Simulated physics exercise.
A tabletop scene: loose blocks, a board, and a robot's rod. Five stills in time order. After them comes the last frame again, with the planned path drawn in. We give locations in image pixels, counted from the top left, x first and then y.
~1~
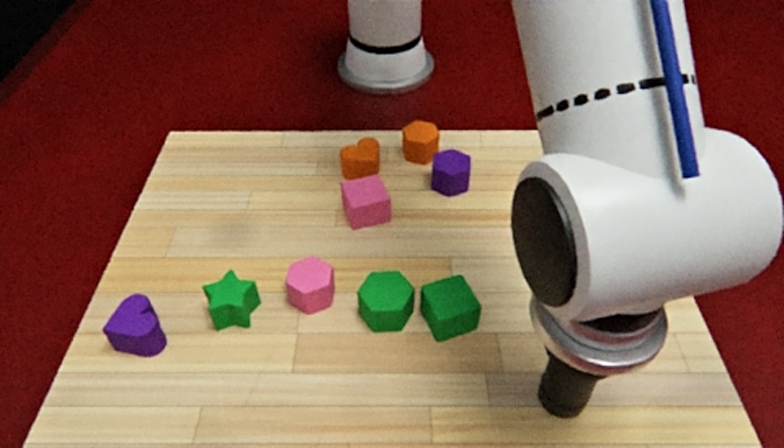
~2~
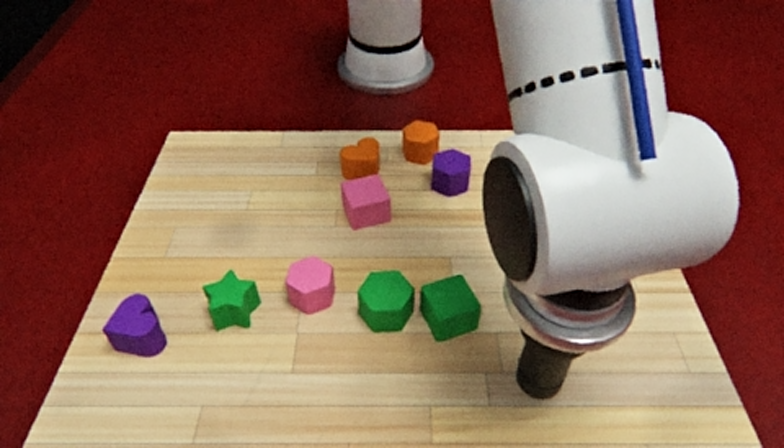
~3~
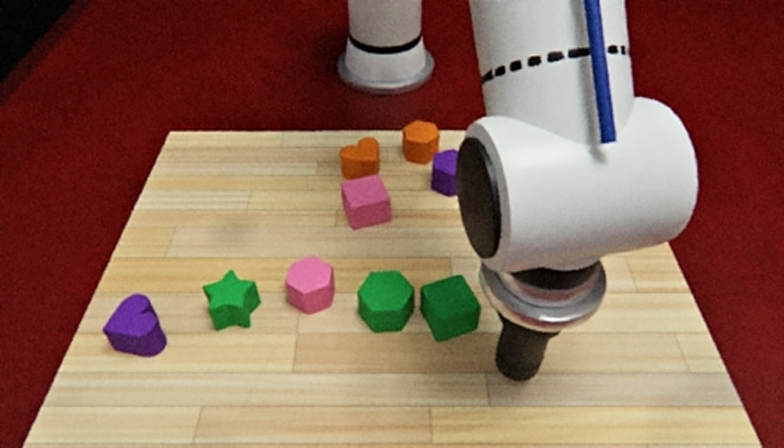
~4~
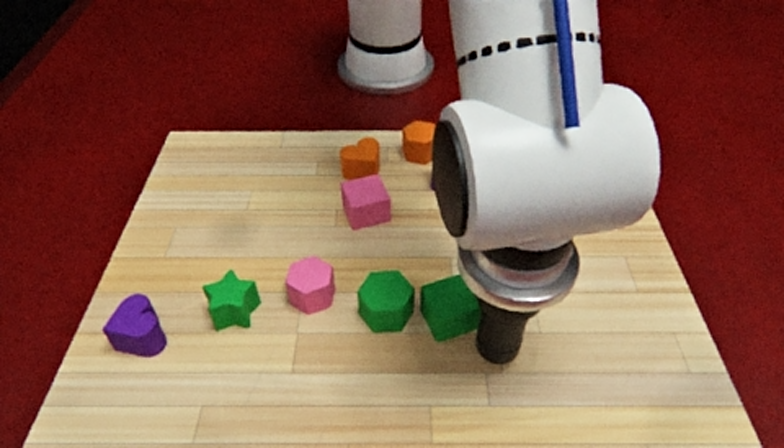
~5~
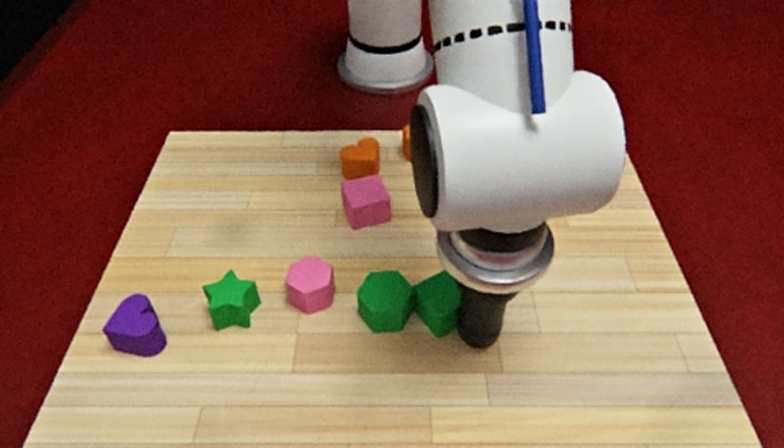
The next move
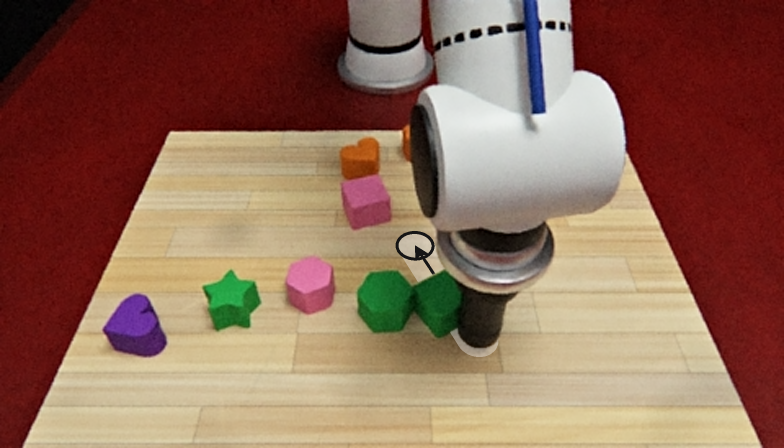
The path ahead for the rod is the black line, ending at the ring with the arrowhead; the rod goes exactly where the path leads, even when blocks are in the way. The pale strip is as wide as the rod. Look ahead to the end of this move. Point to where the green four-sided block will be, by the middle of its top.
When the path ends, it will be at (382, 241).
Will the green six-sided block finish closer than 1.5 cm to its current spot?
Yes, I think so.
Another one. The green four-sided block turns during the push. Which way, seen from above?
Seen from above, its turn is counter-clockwise.
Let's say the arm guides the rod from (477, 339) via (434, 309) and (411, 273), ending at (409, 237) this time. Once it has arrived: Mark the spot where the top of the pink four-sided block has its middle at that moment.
At the end it should sit near (353, 178).
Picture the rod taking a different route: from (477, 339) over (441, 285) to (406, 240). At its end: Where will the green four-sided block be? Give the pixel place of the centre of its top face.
It is at (377, 240).
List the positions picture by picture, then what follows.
In the first picture, rod's lower end at (561, 398); pink four-sided block at (365, 190); green six-sided block at (386, 290); green four-sided block at (451, 296).
In the second picture, rod at (538, 380); blocks still.
In the third picture, rod at (517, 363); blocks still.
In the fourth picture, rod at (497, 347); blocks still.
In the fifth picture, rod at (479, 331); pink four-sided block at (365, 190); green six-sided block at (385, 290); green four-sided block at (445, 291).
Drawn move, from (477, 339) to (415, 245).
What follows on the original path. One third of the way, rod at (455, 296); green six-sided block at (378, 288), turned 15° anticlockwise; green four-sided block at (418, 264), turned 25° anticlockwise.
Two thirds of the way, rod at (434, 266); green six-sided block at (378, 288), turned 15° anticlockwise; green four-sided block at (393, 245), turned 55° anticlockwise.
At the end, rod at (415, 238); pink four-sided block still; green six-sided block at (378, 288), turned 15° anticlockwise; green four-sided block at (382, 241), turned 75° anticlockwise.
